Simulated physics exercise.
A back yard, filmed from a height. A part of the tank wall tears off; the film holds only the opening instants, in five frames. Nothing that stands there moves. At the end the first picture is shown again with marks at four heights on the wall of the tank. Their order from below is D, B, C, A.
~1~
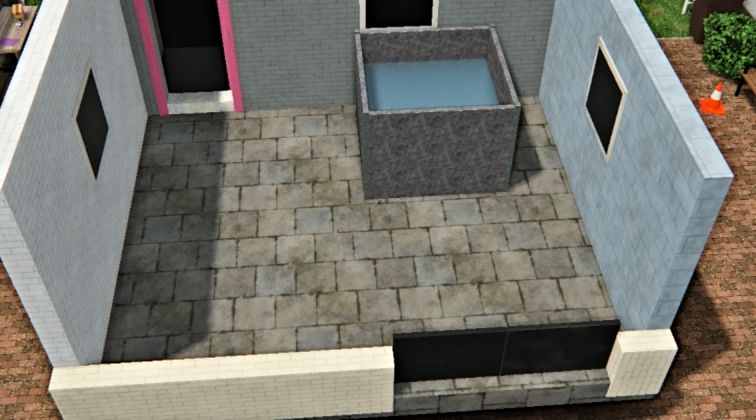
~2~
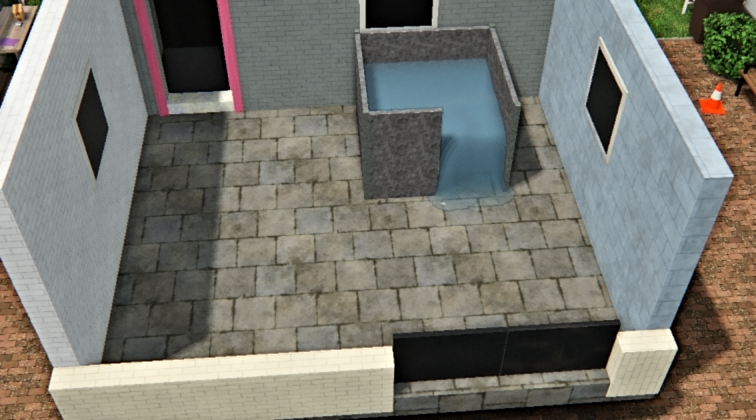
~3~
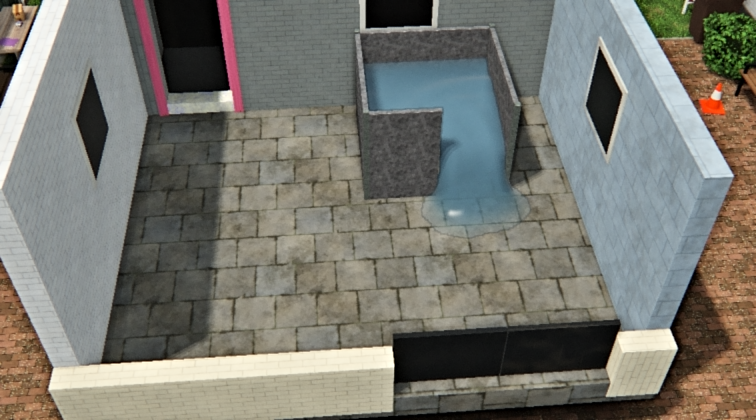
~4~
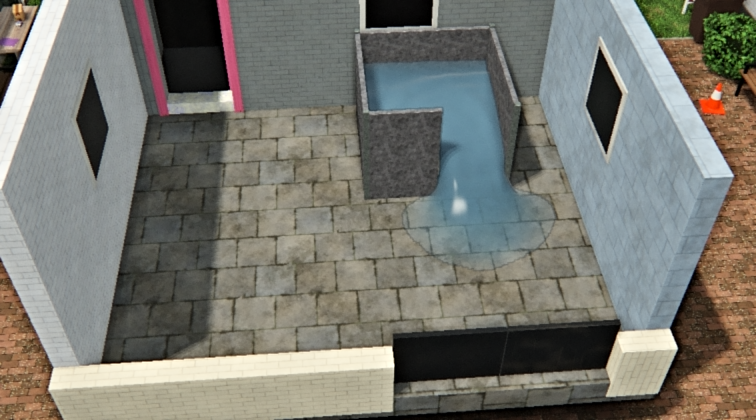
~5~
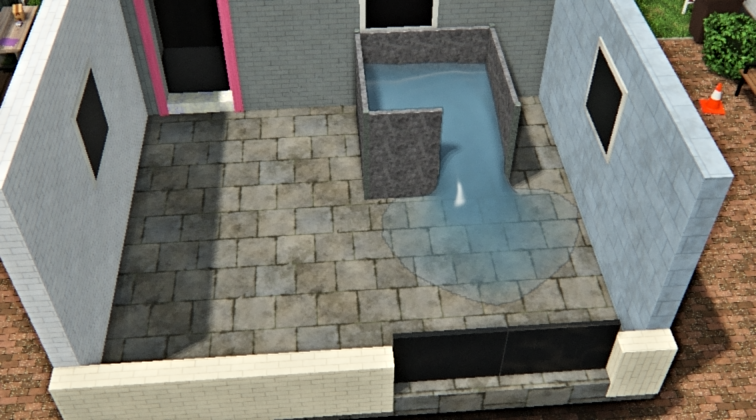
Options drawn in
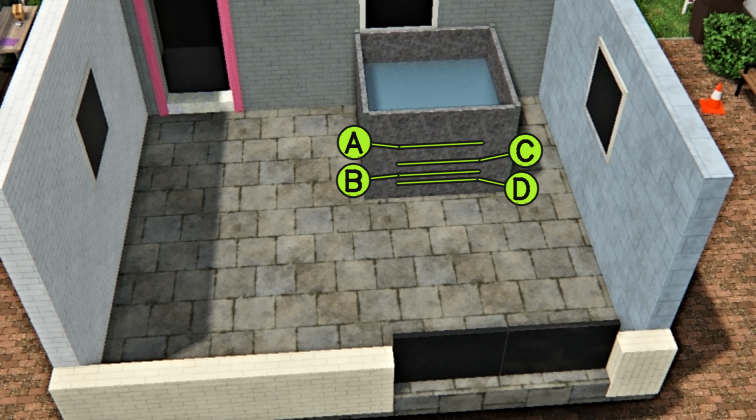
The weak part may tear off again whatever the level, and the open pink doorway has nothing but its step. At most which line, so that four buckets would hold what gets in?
The answer is line A.
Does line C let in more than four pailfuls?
No, that is safe.
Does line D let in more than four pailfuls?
No.
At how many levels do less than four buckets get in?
All four.
On the marked copy, A at (440, 144); B at (438, 173); C at (439, 162); D at (437, 181); from the bottom up D, B, C, A.
Choosing A, a splash gets over, under a bucket.
Choosing B, nothing gets over.
Choosing C, nothing gets over.
Choosing D, nothing gets over.
